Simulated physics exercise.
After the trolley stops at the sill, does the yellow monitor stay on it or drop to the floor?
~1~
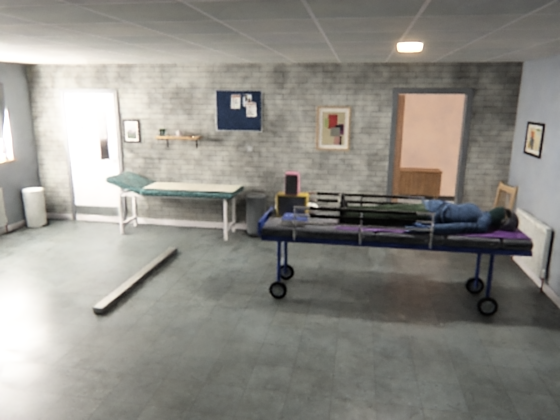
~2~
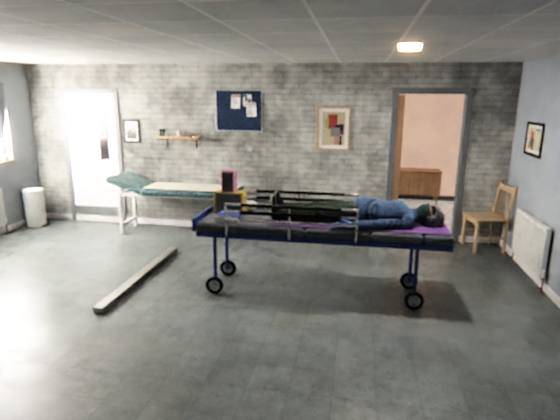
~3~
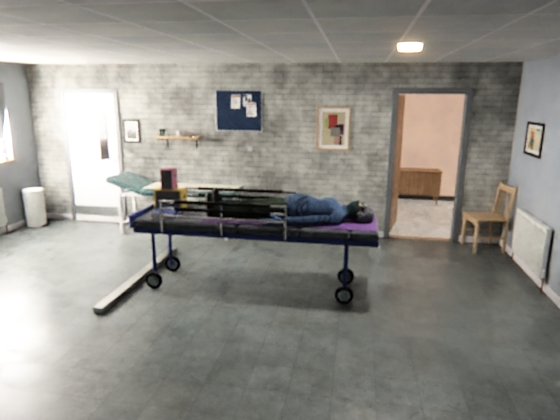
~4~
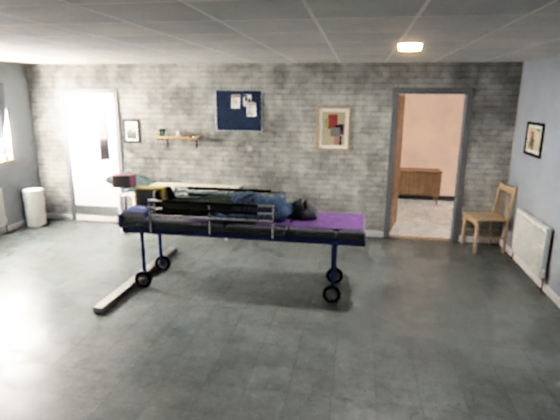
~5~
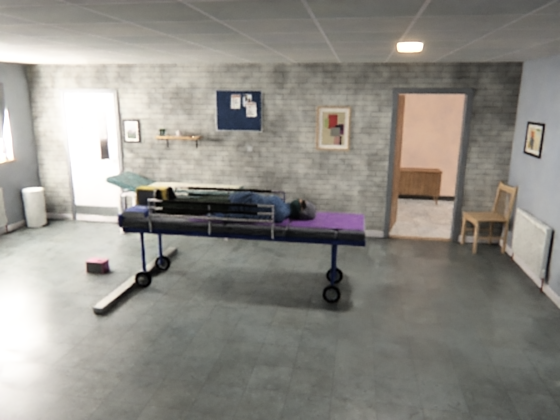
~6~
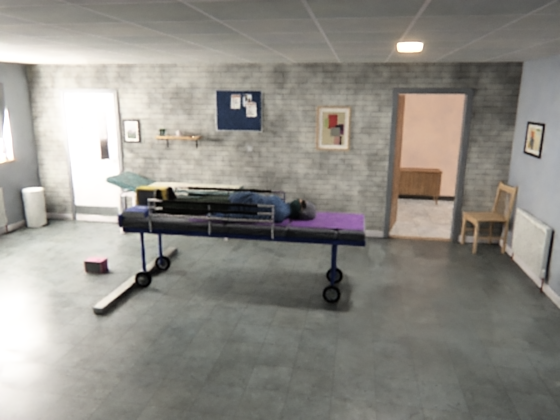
The yellow monitor stays on the trolley, still near its left end when the clip finishes.
In a grey brick-walled room, a wheeled trolley carrying a limp person in blue and several items rolled left and stopped at a sill on the floor. The person slid toward its left end, and a pink box-like pump toppled off onto the floor.
